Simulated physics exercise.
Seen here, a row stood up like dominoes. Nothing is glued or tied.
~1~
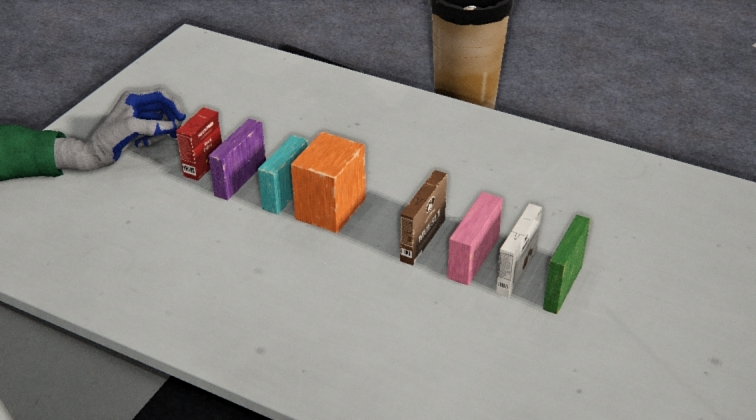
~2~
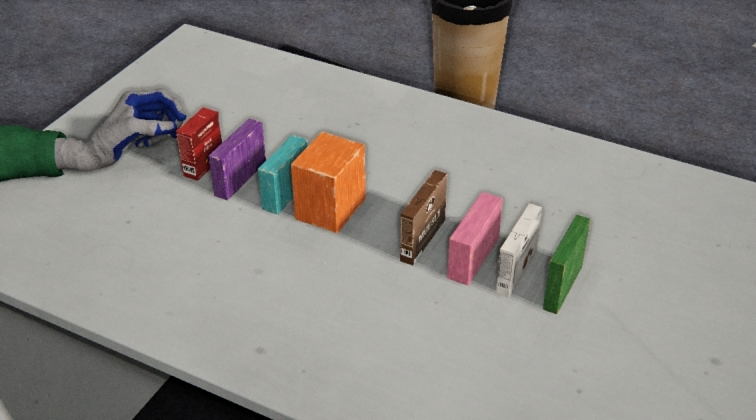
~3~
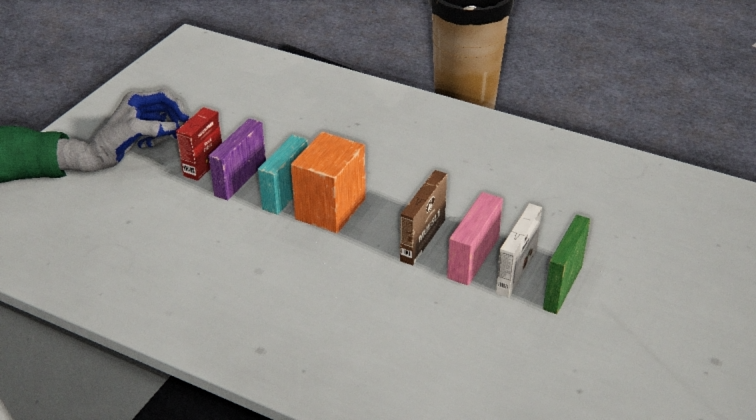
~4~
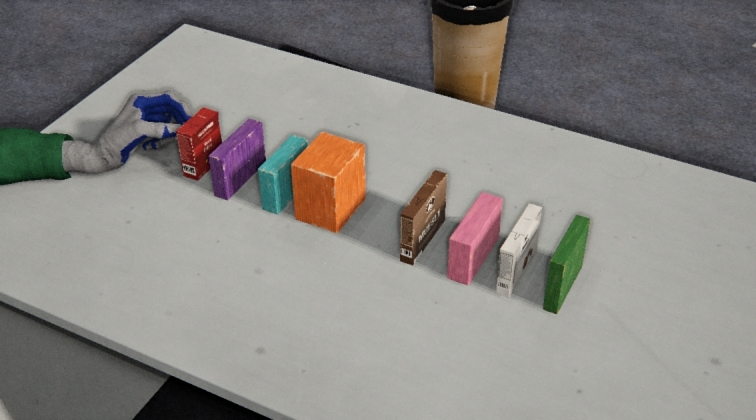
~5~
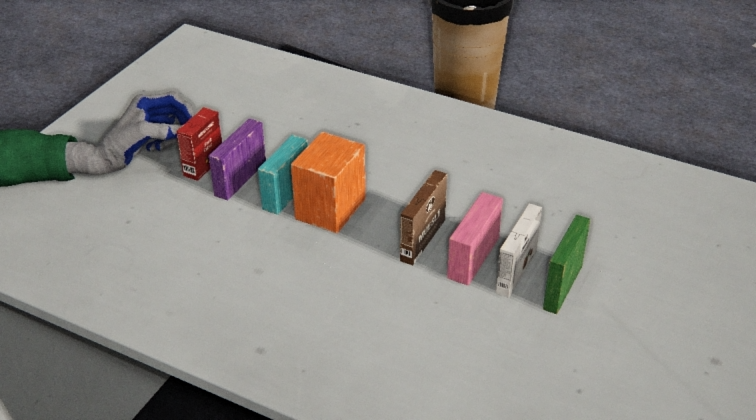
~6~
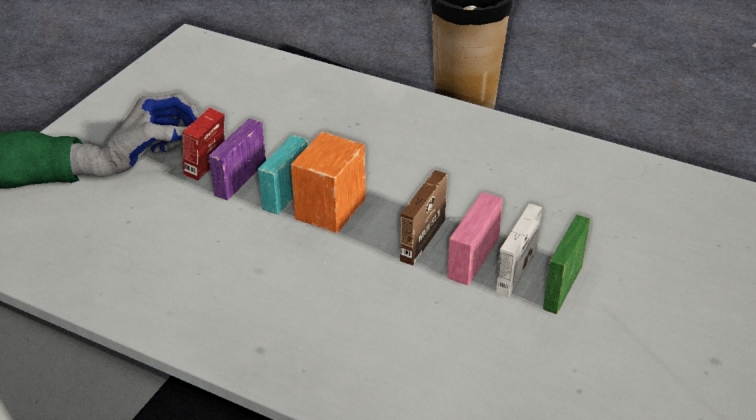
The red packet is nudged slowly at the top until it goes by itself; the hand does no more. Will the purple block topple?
The purple block falls over.
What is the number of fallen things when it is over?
2 of them.
Then, 0.30 s later than the last frame, red packet 36° over; purple block tilted by 9° near (242, 159).
Then, 0.70 s later than the last frame, red packet 66° over; purple block tilted by 61° near (262, 171); turquoise block tilted by 20°.
Then, 1.90 s later than the last frame, red packet 67° over; purple block tilted by 69° near (260, 173); turquoise block tilted by 18°.
Then, 2.70 s later than the last frame, red packet 68° over; purple block on its side near (258, 179).
When it is over, lying over on the table, purple block; the other 5 as before. End places, in pixels of the last picture, purple block near (258, 179).
